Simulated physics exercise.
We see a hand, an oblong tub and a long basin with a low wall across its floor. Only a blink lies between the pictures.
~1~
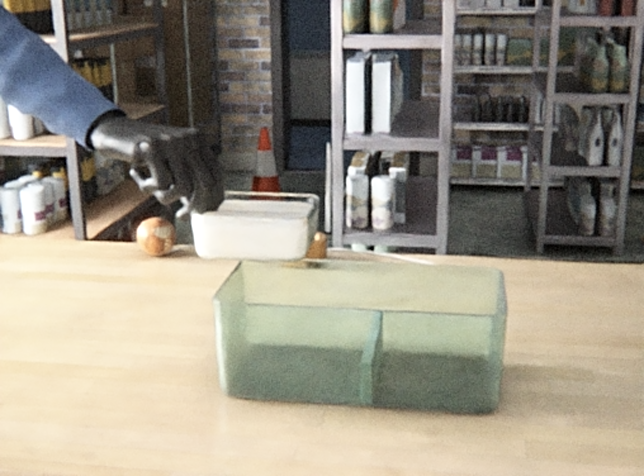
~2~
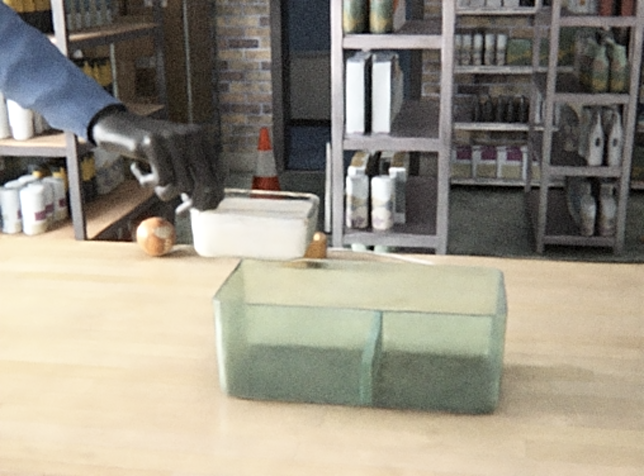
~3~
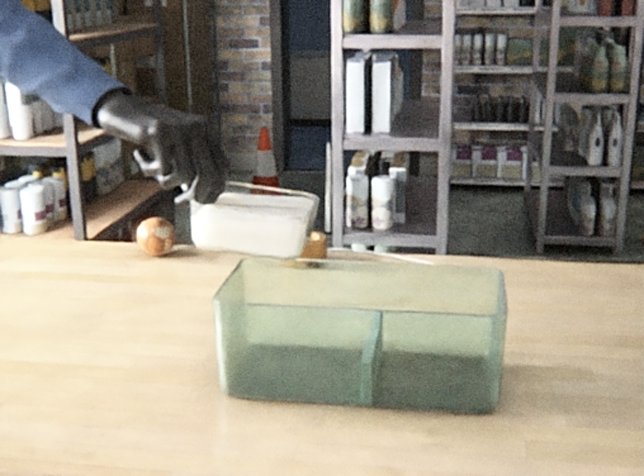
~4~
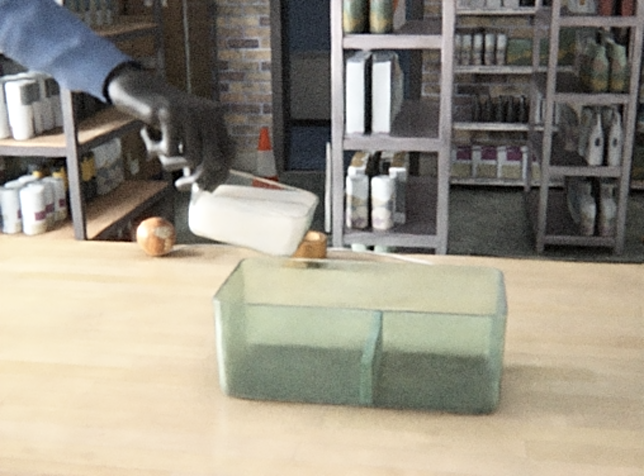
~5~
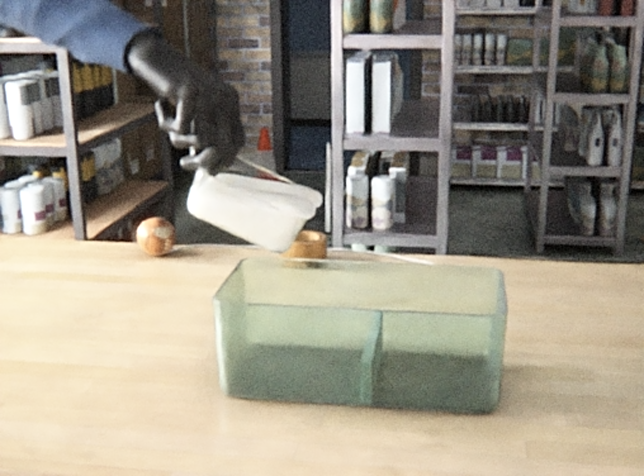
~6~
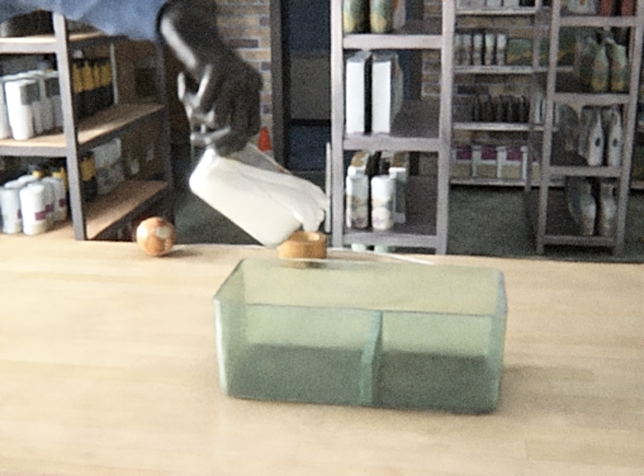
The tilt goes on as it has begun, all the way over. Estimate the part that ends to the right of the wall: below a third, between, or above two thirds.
In the end above two thirds is right of the wall.
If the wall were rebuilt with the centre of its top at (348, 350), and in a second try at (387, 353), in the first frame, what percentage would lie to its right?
Near 70 % and 60 %.
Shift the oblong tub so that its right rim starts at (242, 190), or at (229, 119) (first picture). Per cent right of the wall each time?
About 5 and 10 per cent.
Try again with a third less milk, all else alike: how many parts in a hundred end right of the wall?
About 75 per cent.
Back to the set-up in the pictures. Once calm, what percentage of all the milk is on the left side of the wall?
About 20 per cent.
A moment on, the oblong tub is tipped right over and 8 per cent is still to pour, 6 is left of the wall and 35 right of it.
Next, the oblong tub is tipped right over and 0 per cent is still to pour, 10 is left of the wall and 82 right of it.
Then the oblong tub is tipped right over and 0 per cent is still to pour, 18 is left of the wall and 78 right of it.
Later the oblong tub is tipped right over and 0 per cent is still to pour, 19 is left of the wall and 78 right of it.
Finally, 19 per cent lies left of the wall, 78 right of it and 3 outside.
